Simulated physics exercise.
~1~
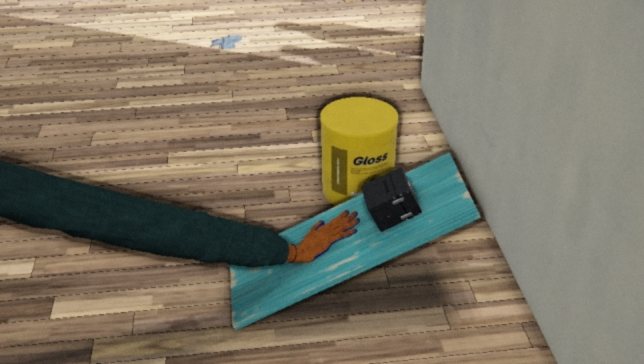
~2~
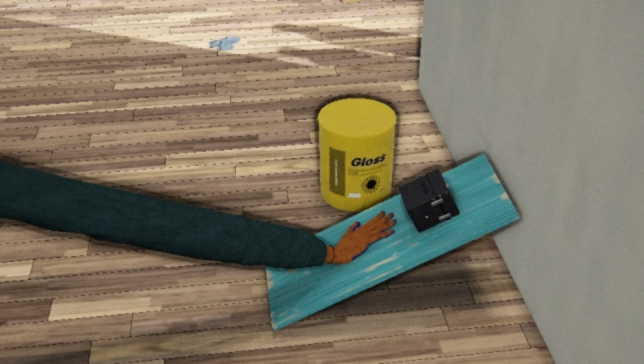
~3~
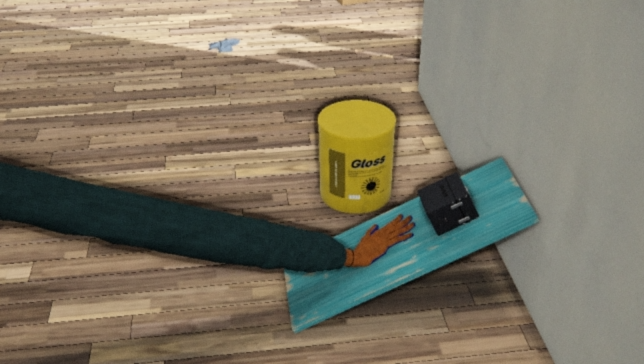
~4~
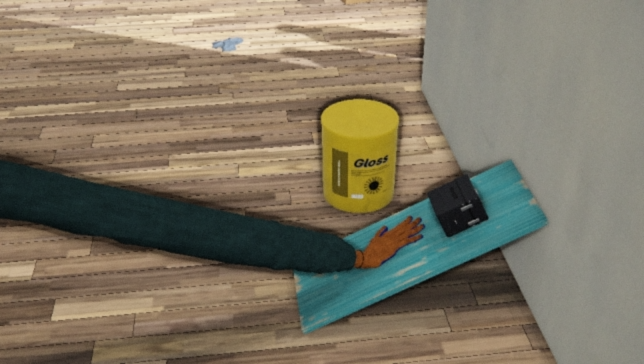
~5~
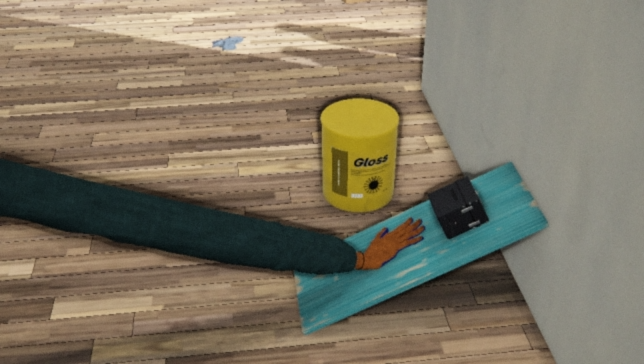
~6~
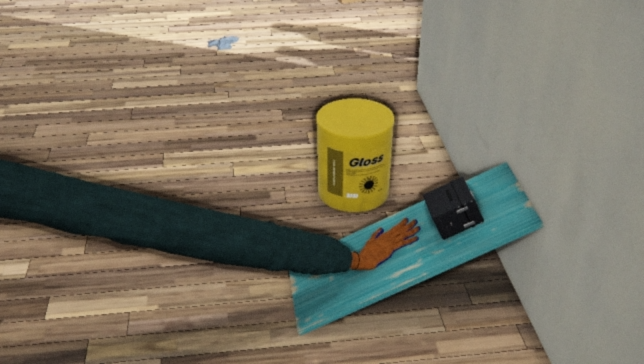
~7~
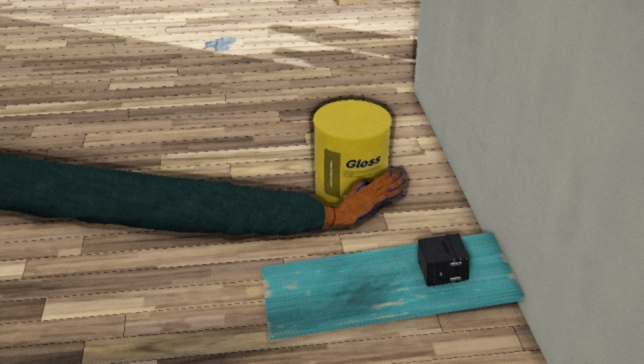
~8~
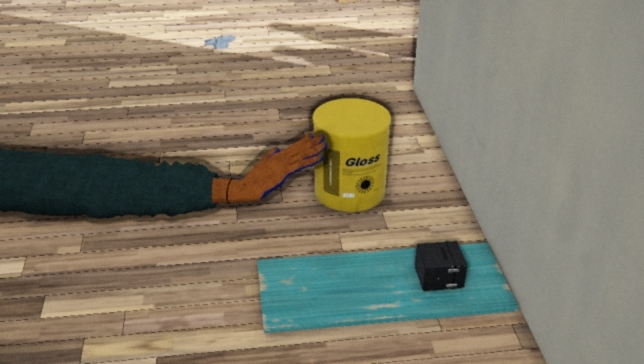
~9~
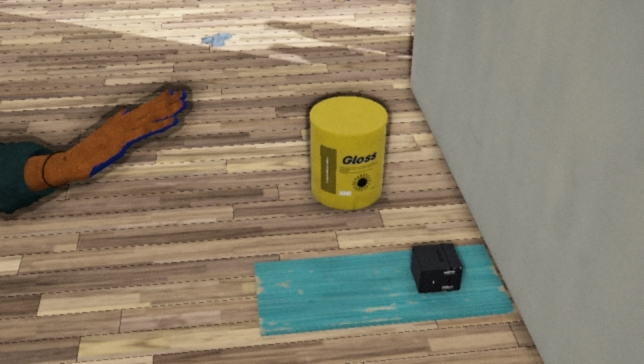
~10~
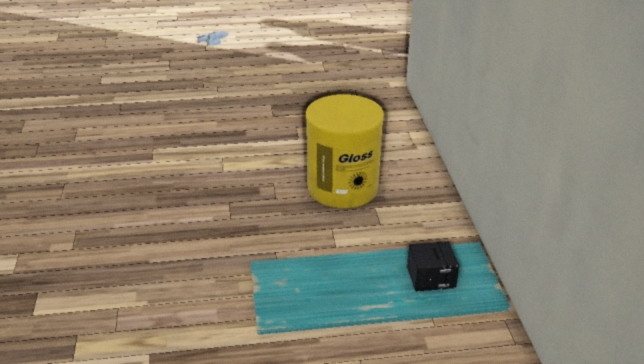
The clip shows a gloved hand pushing a turquoise board with a black box on it rightward against a gray wall, beside a yellow pail. When the hand lets go and withdraws, the board slips down and ends lying on the wooden floor, the box still on top.
